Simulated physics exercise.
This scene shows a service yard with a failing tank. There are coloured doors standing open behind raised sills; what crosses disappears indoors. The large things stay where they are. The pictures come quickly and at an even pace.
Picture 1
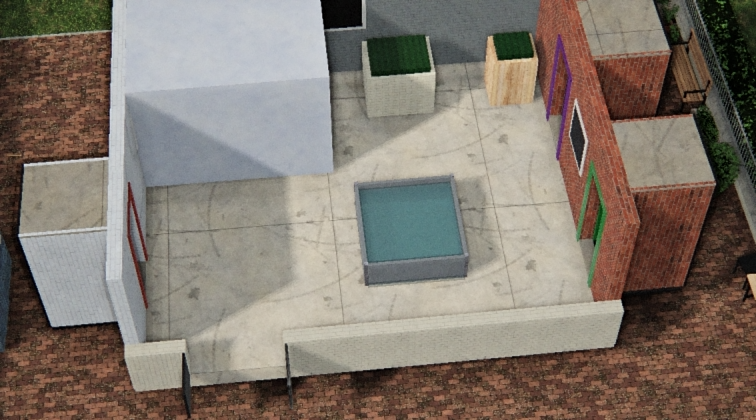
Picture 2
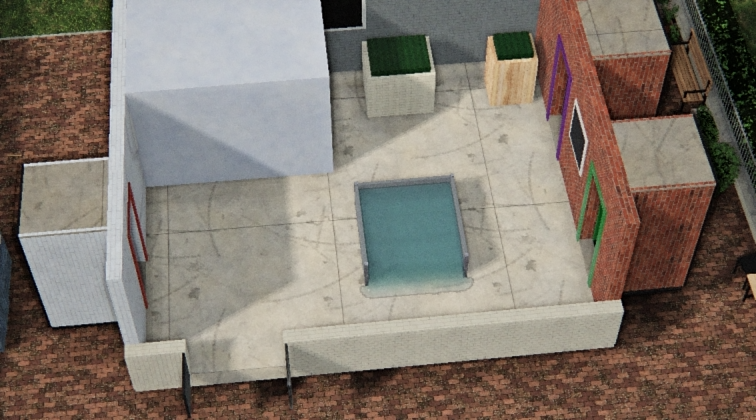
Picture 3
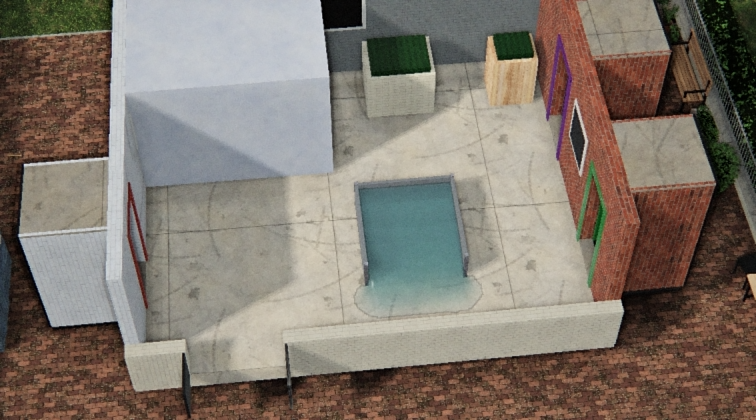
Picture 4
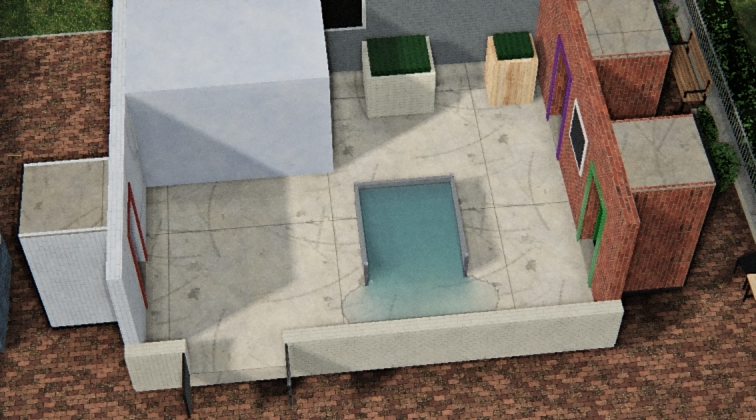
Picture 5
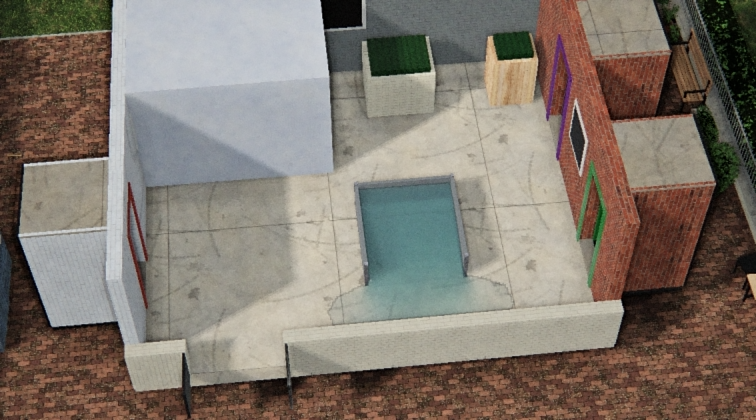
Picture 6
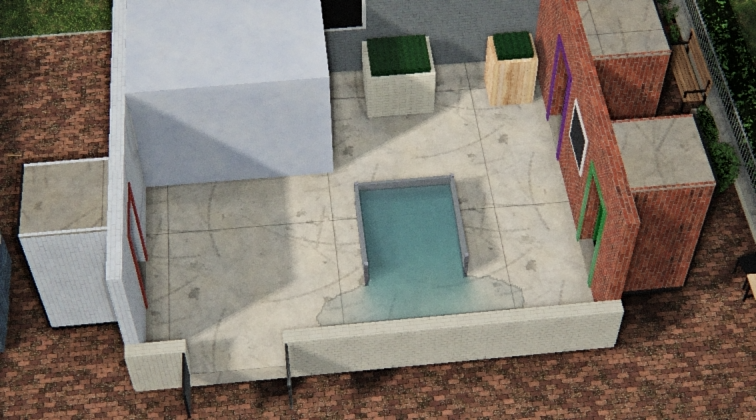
In a walled concrete yard with coloured doorways, a square tank of blue-green water stands whole and still. Its near side opens and water pours out across the floor, spreading in a widening rounded sheet toward the low front wall, then reaching sideways along it as a thin, uneven film.
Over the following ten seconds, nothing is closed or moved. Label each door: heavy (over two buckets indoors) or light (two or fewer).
Purple door - light; red door - heavy; green door - heavy.
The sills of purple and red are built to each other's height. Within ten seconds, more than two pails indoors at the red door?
Note, in short: Red door comes in low.
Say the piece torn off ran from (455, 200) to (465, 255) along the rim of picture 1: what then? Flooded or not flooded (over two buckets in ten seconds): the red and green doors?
The red door falls short; the green door exceeds it.
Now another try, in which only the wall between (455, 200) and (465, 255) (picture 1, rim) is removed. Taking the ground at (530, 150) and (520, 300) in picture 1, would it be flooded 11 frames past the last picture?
Point one reached; point two reached.
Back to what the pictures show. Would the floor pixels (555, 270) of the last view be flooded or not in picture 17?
Lab note - point status: Swamped.
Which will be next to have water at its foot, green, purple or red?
That would be the green-painted one.
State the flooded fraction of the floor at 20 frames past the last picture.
I'd say 50 per cent.
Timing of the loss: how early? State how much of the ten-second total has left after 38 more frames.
Estimated share: Close to 75 %.
A moment on, water covers 15 % of the floor; the purple door not reached, the red door not reached, the green door not reached.
Next, water covers 25 % of the floor; the purple door not reached, the red door not reached, the green door wet at the sill, nothing in.
Then, water covers 50 % of the floor; the purple door wet at the sill, nothing in, the red door under two buckets in, the green door over two buckets in.
Later, water covers 70 % of the floor; the purple door wet at the sill, nothing in, the red door over two buckets in, the green door over two buckets in.
In the end, water covers 95 % of the floor; the purple door wet at the sill, nothing in, the red door over two buckets in, the green door over two buckets in.
